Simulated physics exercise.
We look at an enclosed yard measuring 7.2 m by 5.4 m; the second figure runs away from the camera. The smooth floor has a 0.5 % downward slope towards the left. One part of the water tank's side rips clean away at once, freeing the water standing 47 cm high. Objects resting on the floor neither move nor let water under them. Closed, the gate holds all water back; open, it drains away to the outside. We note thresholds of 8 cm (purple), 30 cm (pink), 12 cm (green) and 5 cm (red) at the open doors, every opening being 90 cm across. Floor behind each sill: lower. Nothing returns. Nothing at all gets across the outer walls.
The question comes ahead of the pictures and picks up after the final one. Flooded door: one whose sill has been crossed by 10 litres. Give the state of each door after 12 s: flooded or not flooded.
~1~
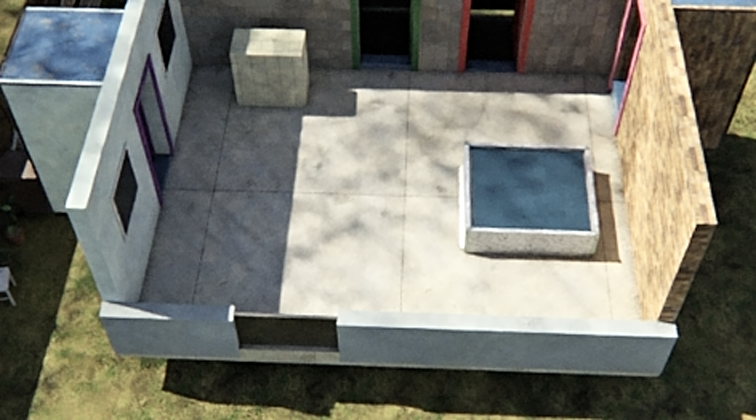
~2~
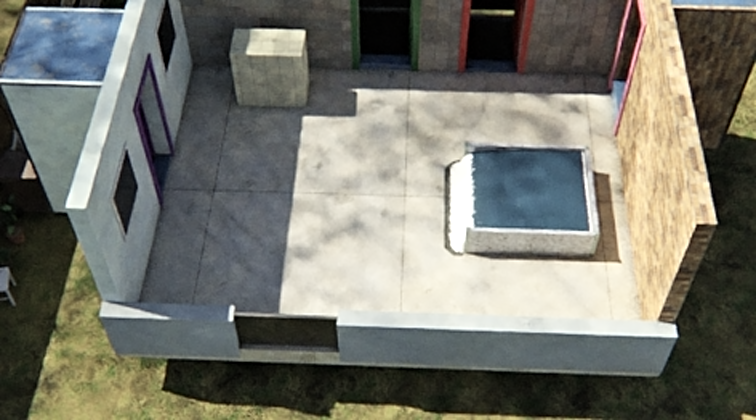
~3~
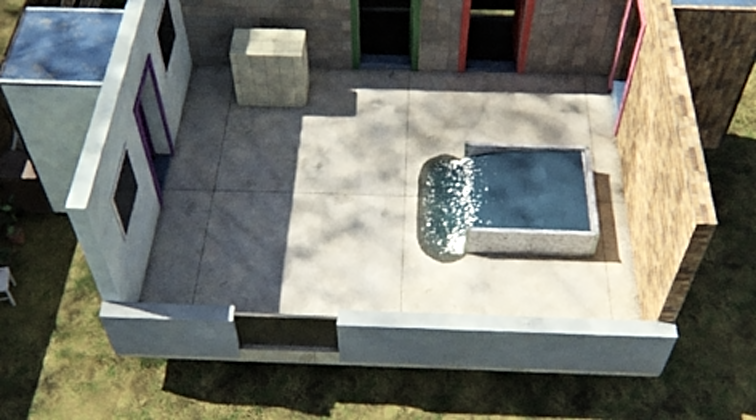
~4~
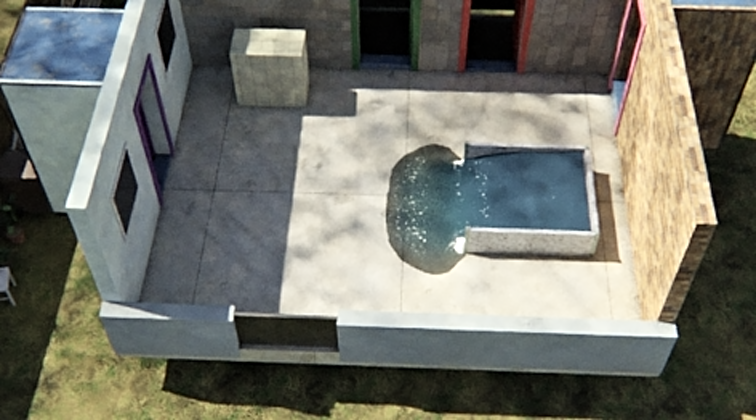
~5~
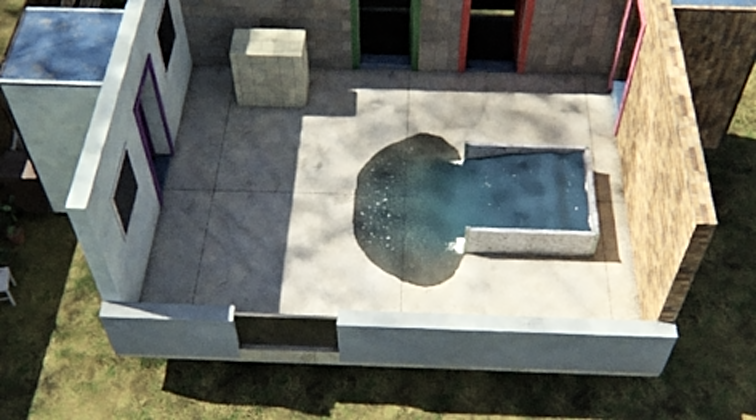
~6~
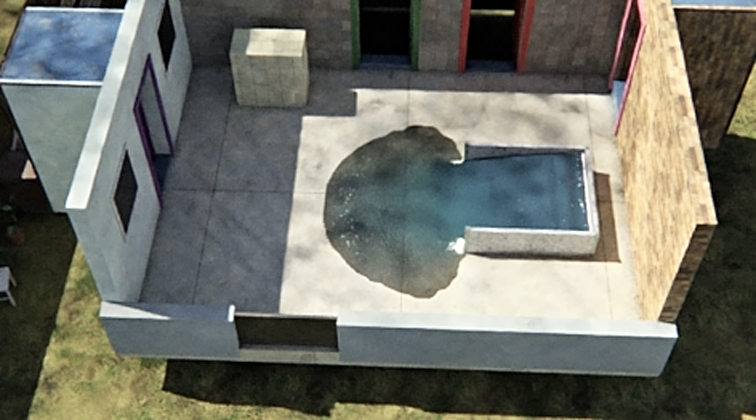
At the end, the purple door overruns the limit; the pink door stops short of the limit; the green door stops short of the limit; the red door stops short of the limit.
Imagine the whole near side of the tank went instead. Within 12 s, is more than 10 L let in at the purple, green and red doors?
Then: Purple short of it, green short of it, red short of it.
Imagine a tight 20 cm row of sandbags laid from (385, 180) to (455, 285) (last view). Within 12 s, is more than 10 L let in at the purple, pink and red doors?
In that case purple gets no more than allowed, pink gets no more than allowed, red gets no more than allowed.
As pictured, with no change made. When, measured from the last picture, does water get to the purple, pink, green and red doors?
Doors: Purple 1.0 s / pink 9.5 s / green 1.8 s / red 6.5 s.
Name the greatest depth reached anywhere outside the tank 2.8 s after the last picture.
Depth max: Approx. 23 cm.
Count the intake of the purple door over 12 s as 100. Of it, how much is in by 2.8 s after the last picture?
By that time, around 65 per cent.
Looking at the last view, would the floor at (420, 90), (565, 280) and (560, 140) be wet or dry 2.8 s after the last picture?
First spot not yet wet, second not yet wet, third not yet wet.
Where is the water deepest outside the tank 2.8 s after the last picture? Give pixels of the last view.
Roughly (133, 330).
Then, 0.7 s after the last picture water covers 35 % of the floor and is deepest (19 cm) near (452, 219); purple door not reached, pink door not reached, green door not reached, red door not reached.
Then, 1.5 s after the last picture water covers 55 % of the floor and is deepest (17 cm) near (165, 192); purple door 15 cm at the sill, 3 L in, pink door not reached, green door not reached, red door not reached.
Then, 2.8 s after the last picture water covers 60 % of the floor and is deepest (23 cm) near (133, 330); purple door 15 cm at the sill, 42 L in, pink door not reached, green door 3 cm at the sill, 0 L in, red door not reached.
Then, 6.3 s after the last picture water covers 65 % of the floor and is deepest (10 cm) near (172, 157); purple door 8 cm at the sill, 65 L in, pink door not reached, green door 3 cm at the sill, 0 L in, red door 1 cm at the sill, 0 L in.
Then, 11.3 s after the last picture water covers 95 % of the floor and is deepest (6 cm) near (311, 336); purple door 5 cm at the sill, 65 L in, pink door 6 cm at the sill, 0 L in, green door 4 cm at the sill, 0 L in, red door 4 cm at the sill, 0 L in.
